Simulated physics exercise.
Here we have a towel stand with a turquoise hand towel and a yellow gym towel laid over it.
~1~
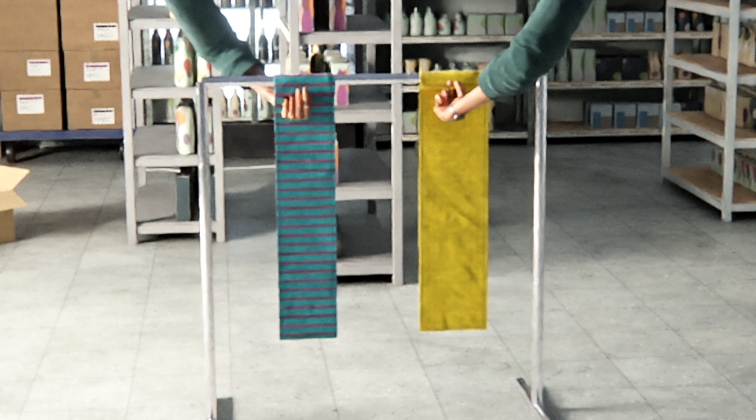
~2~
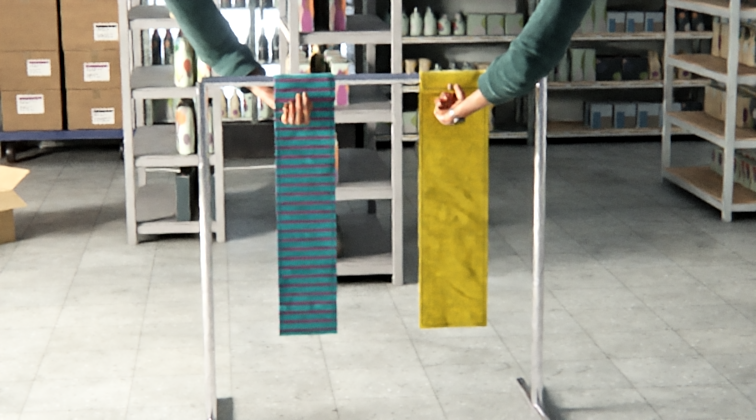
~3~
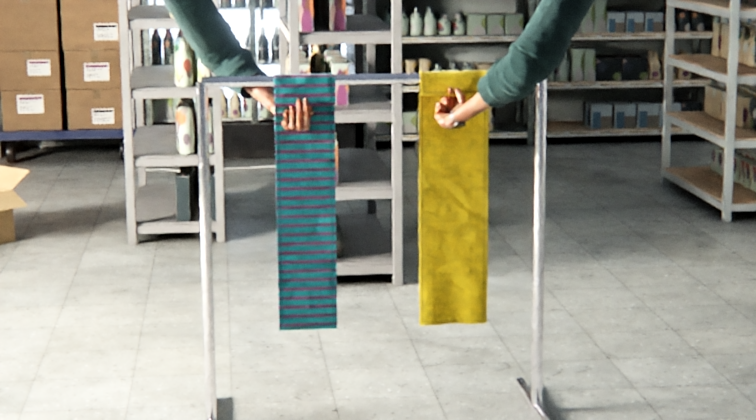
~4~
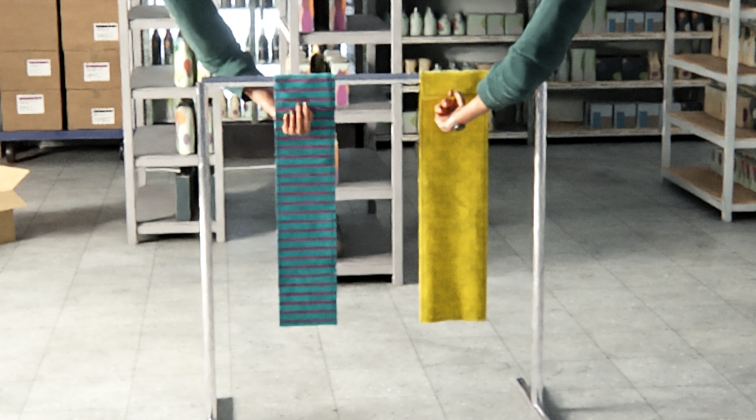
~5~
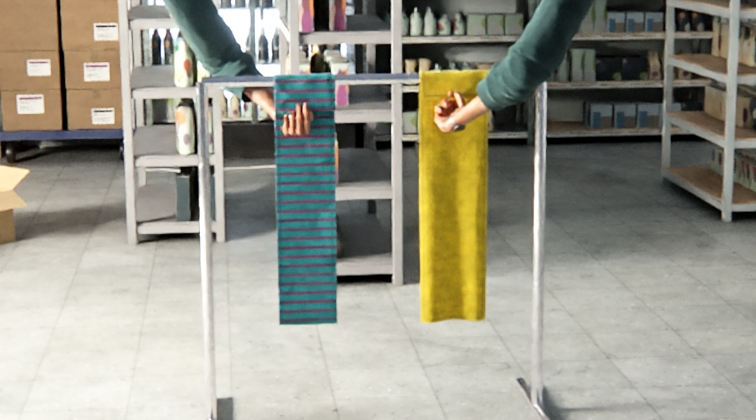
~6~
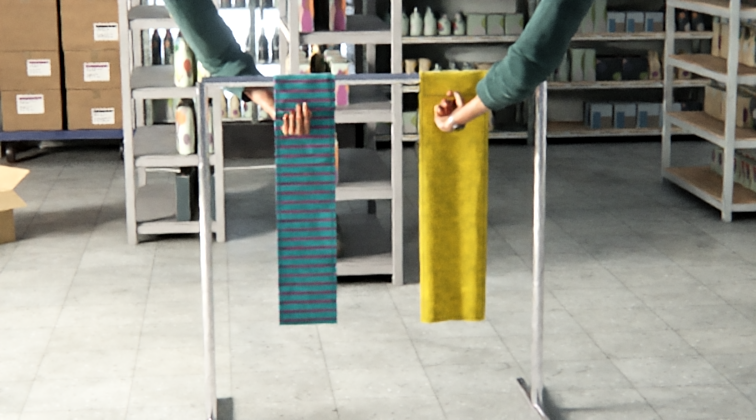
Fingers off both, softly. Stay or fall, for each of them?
In the end the turquoise hand towel slides off; the yellow gym towel slips to the floor.
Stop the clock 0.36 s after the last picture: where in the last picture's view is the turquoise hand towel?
At about (307, 261).
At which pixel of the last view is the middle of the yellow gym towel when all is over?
Near (453, 413).
Then, 0.36 s on from there, hand towel clear of the rail and dropping near (307, 261); gym towel clear of the rail and dropping near (453, 289).
Then, 0.62 s on from there, hand towel in a heap on the floor near (310, 414); gym towel in a heap on the floor near (453, 409).
In the end, hand towel in a heap on the floor; gym towel in a heap on the floor near (453, 413). The turquoise hand towel slips to the floor and the yellow gym towel is pulled off by its long side.
